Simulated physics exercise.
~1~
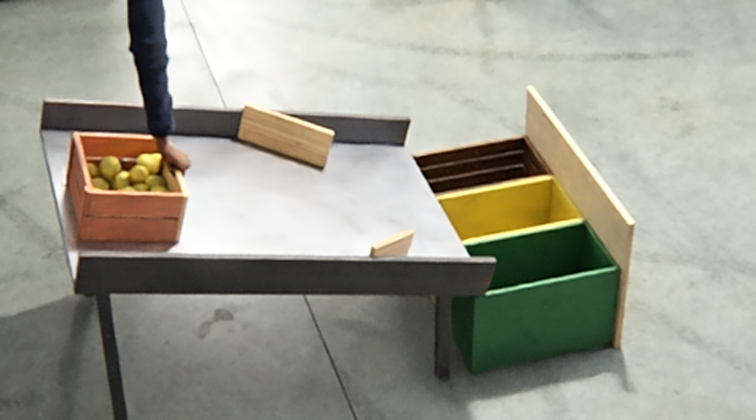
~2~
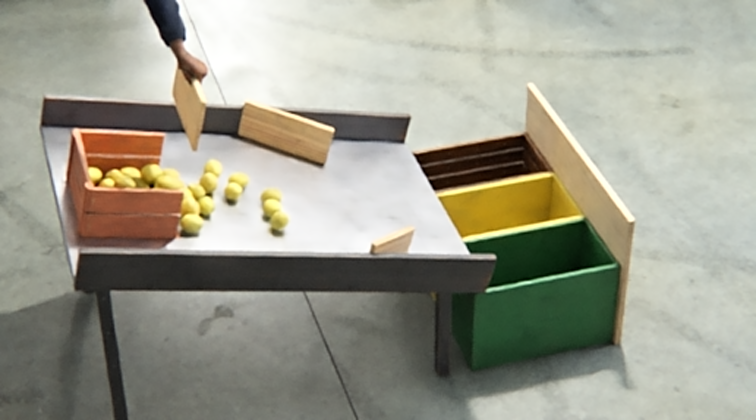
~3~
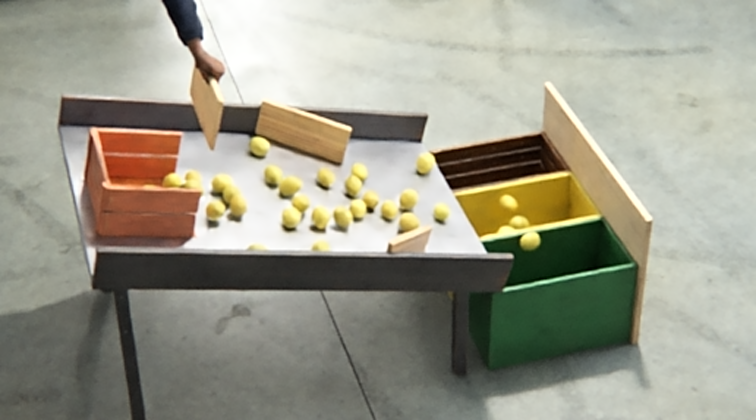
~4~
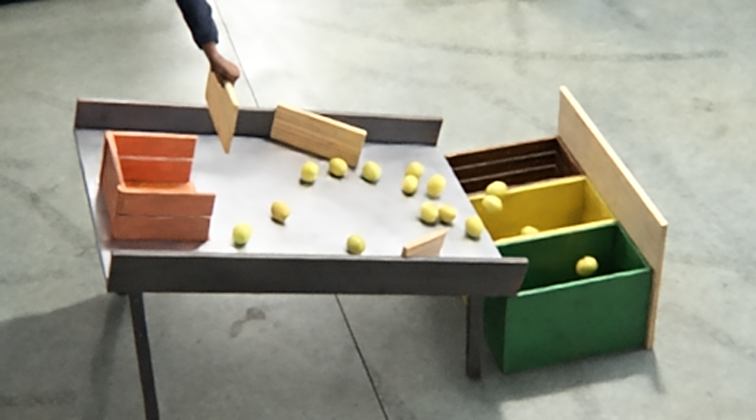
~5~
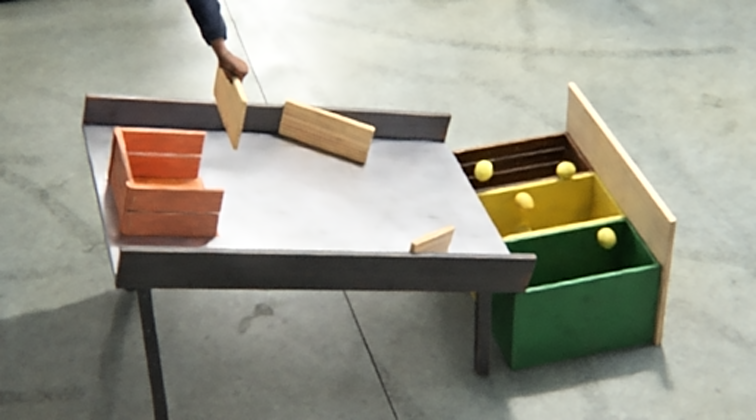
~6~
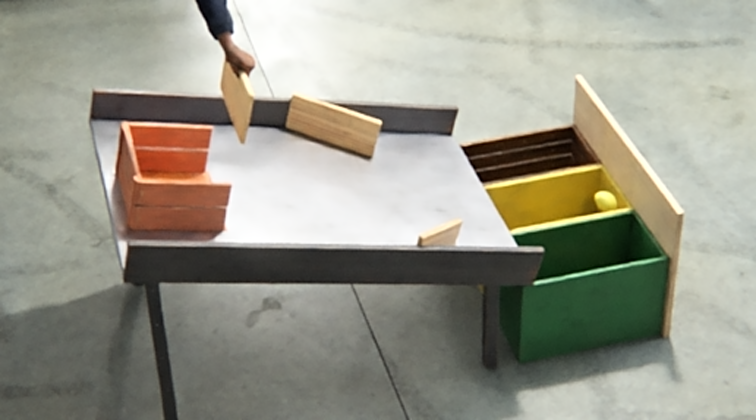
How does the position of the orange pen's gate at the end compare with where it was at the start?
At the start the gate closes the right side of the orange pen, holding the lemons in. By the end it is held up by the hand near the table's back edge, clear of the pen, whose right side is open.
